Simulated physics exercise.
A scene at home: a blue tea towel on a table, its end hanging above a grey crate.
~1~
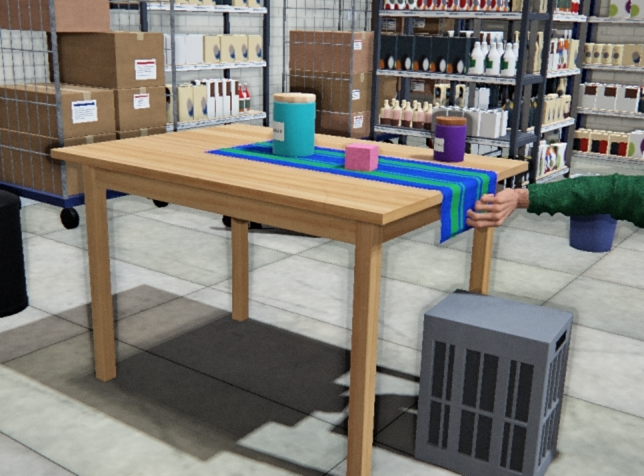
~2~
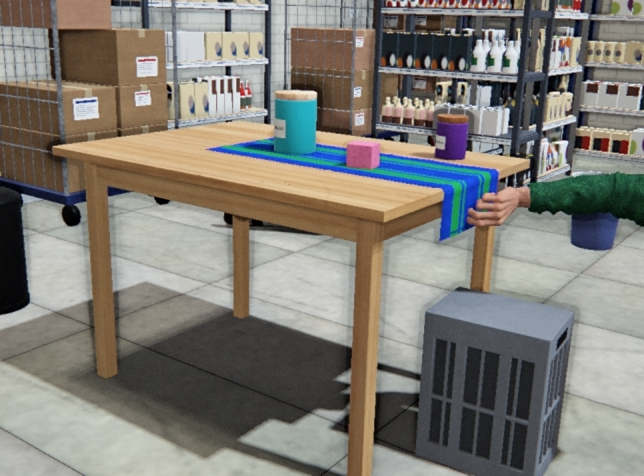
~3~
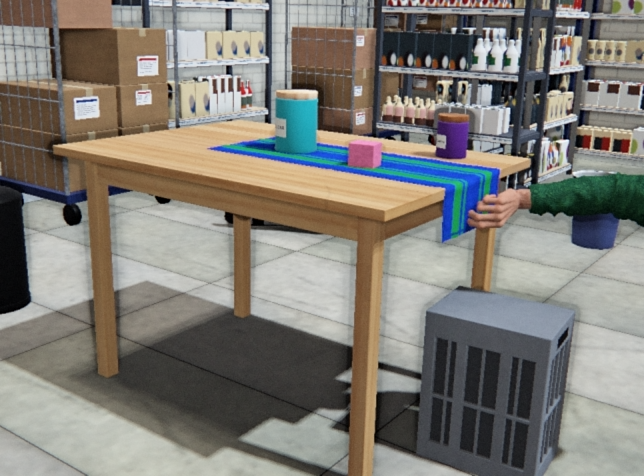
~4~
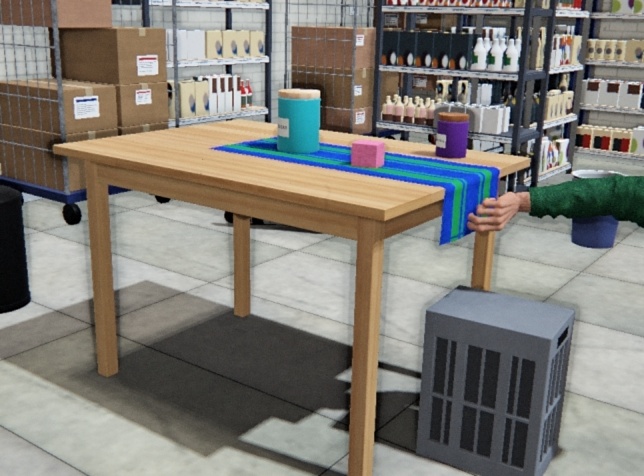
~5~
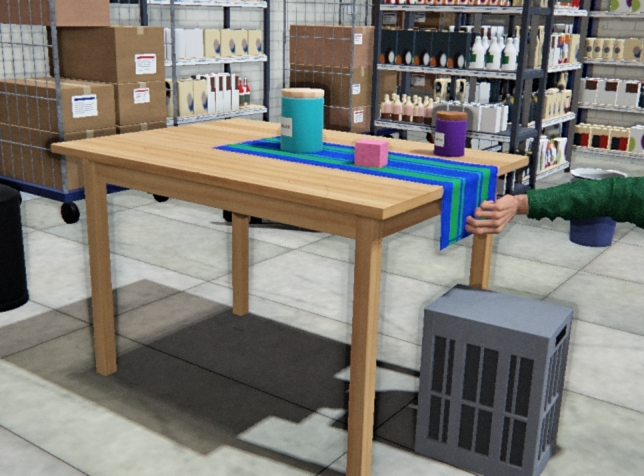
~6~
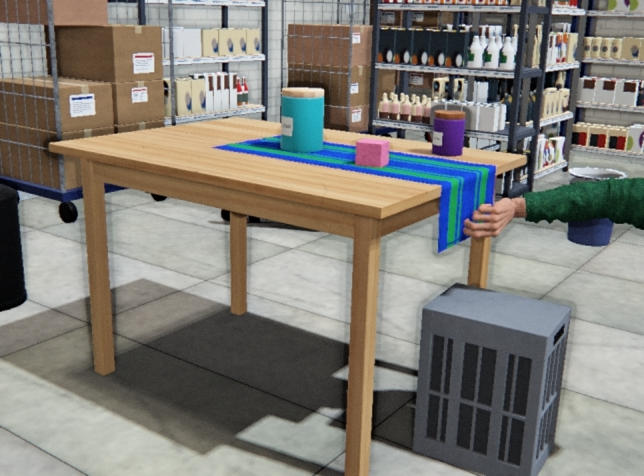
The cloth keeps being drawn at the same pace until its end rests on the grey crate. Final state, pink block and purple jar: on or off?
Pink block - on; purple jar - on.
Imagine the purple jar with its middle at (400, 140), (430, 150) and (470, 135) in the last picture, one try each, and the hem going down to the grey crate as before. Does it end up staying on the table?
In the first case it remains in place, in the second it is lost over the side, and in the third it remains in place.
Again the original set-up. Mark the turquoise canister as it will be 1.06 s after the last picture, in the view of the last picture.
Look roughly at (343, 125).
Then, 0.56 s later than the last view, hem going down; block carried along near (397, 157); jar as before.
Then, 1.06 s later than the last view, hem on the crate; block carried along near (420, 160); jar as before.
Finally, hem on the crate; block carried along near (425, 161); jar as before. The pink block keeps clear of the edge and the purple jar stays on the table.
